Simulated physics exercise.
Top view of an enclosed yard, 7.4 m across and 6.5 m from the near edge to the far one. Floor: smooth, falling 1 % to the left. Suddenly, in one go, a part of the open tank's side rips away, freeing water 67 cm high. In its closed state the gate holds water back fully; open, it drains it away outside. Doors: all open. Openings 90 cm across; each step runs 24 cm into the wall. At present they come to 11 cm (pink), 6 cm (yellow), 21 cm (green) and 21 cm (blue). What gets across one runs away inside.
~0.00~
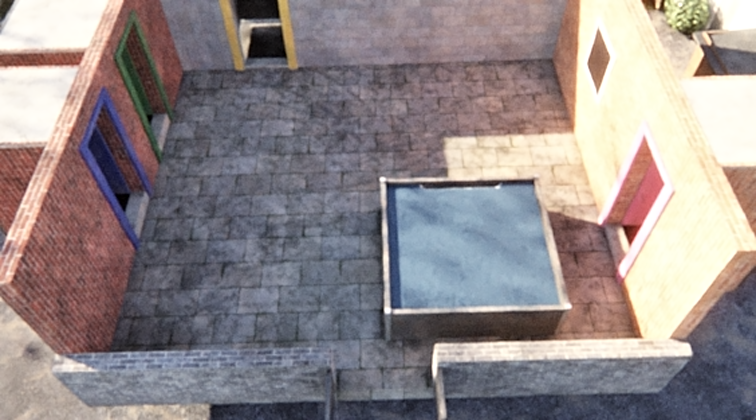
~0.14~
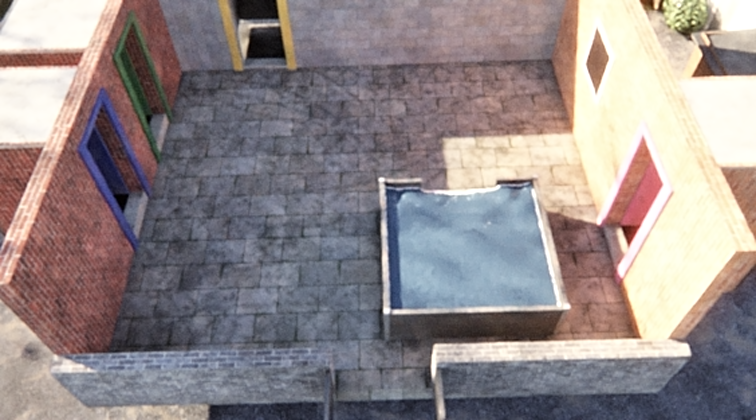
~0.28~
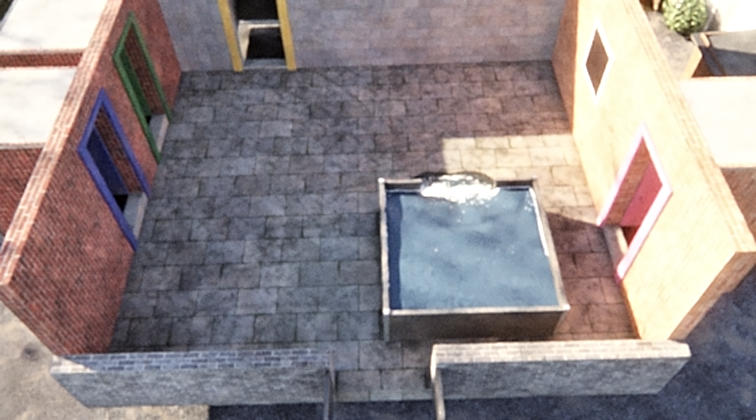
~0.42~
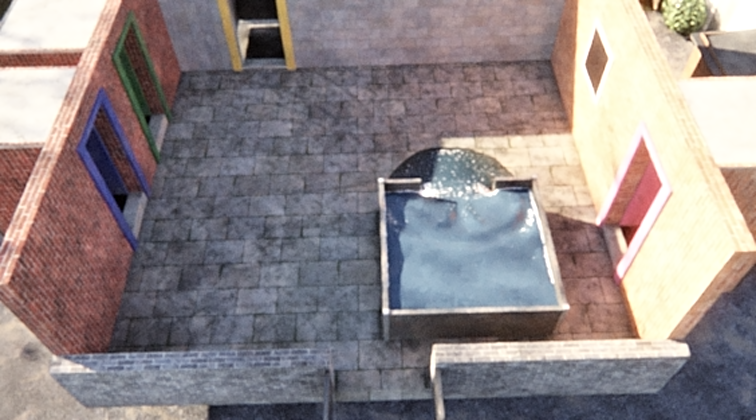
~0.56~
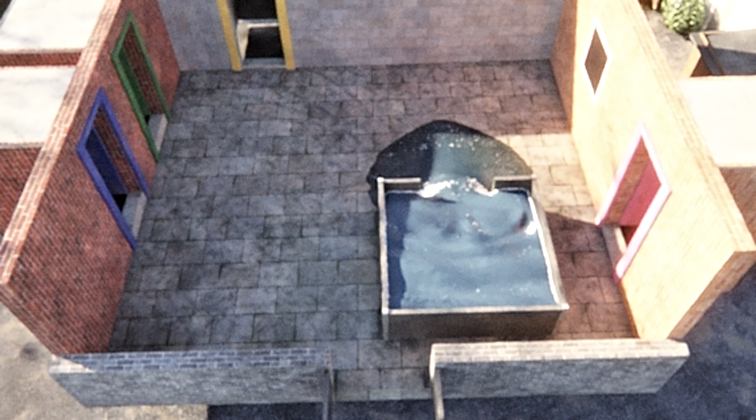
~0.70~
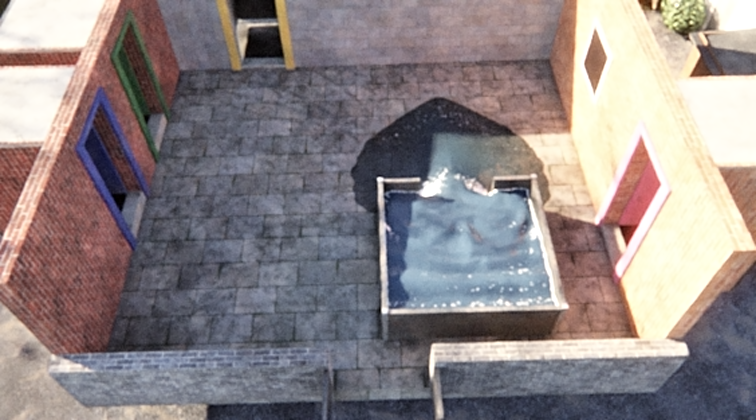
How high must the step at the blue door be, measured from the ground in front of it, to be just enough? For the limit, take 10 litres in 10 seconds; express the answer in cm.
About 5 cm.
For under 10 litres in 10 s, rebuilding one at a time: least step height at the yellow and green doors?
Close to 8.5 cm (yellow) and close to 13.5 cm (green).
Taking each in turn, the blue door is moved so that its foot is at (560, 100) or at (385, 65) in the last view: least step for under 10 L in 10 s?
About 15 cm, then about 22 cm.
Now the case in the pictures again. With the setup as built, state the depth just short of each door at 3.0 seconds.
Depth (cm): Pink 0 / yellow 10 / green 0 / blue 0.
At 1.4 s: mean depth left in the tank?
Some 49 cm.
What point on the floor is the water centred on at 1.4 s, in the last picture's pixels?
I'd say around (452, 227).
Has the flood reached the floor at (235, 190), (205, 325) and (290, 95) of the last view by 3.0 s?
First bone-dry, second bone-dry, third wet through.
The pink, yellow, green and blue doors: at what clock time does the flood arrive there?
Pink 5.0 seconds, yellow 2.2 seconds, green 3.6 seconds, blue 4.5 seconds.
After 1.4 s water covers 30 % of the floor, deepest (39 cm) near (450, 203); it has not reached the blue door.
After 3.0 s water covers 40 % of the floor, deepest (31 cm) near (495, 61); it has not reached the blue door.
After 10.0 s water covers 90 % of the floor, deepest (16 cm) near (103, 368); 8 cm at the blue door, 0 litres in over its 21 cm step.
At the blue door as built, the water arrived by 4.5 s and peaked near 9 cm at 8.0 s.
Run again over the same 10 s with other heights there, 13 litres in over 4.5 cm, 7 litres over 5.5 cm. The limit of 10 litres is kept from about 5 cm up.
